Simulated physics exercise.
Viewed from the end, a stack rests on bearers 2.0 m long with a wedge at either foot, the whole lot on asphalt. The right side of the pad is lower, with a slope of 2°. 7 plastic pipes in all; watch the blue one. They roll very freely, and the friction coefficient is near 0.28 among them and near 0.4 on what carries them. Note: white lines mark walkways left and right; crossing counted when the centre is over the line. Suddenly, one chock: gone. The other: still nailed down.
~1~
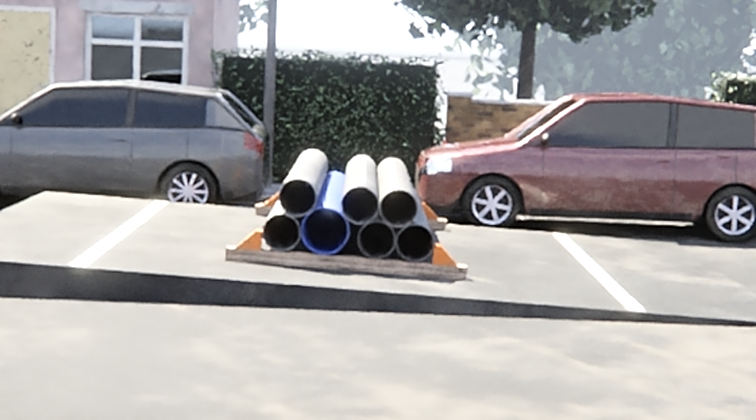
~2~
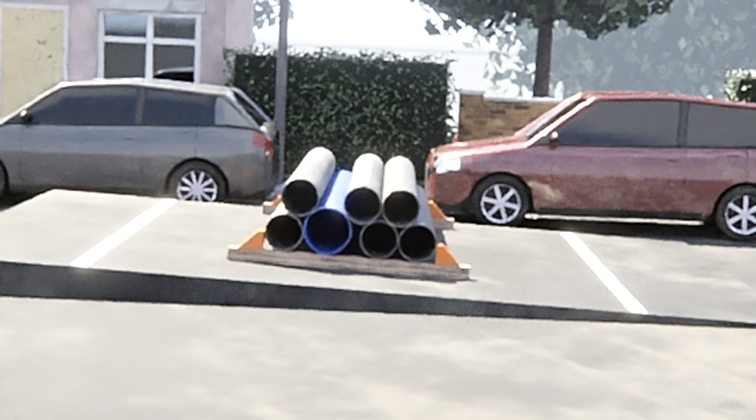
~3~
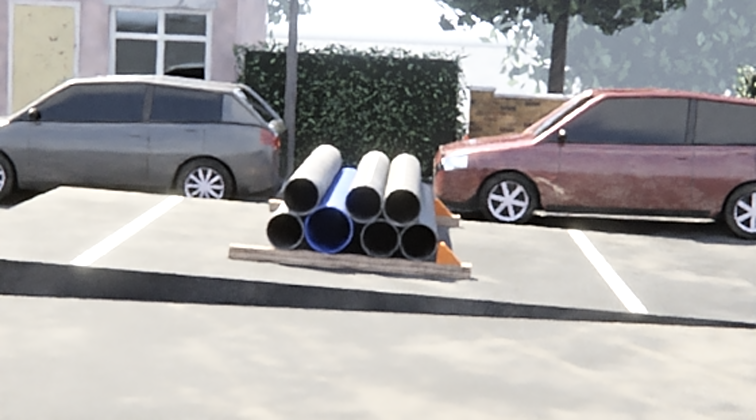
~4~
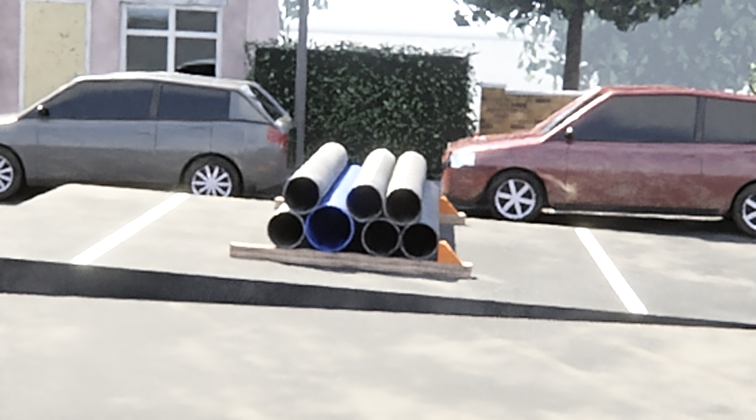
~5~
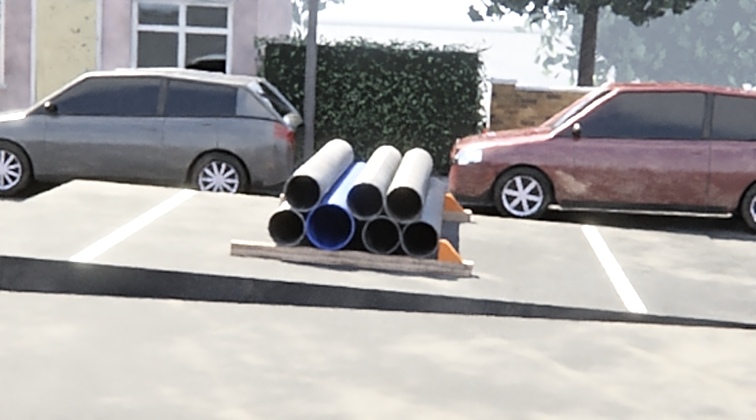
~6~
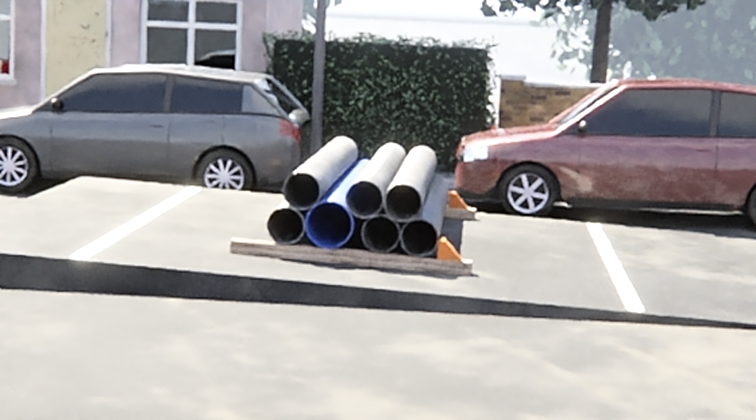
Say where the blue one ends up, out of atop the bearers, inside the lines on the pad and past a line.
The blue one ends up atop the bearers.
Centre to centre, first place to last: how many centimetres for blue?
The blue one comes to 0.
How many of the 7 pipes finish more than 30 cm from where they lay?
Total tallied: 0.
Then, 0.3 s after the last picture, blue is on the bearers, 80 cm from the bearers' left end; 0 over a line so far.
At rest (0.7 s after the last picture), blue is on the bearers, 80 cm from the bearers' left end; 0 over a line so far.
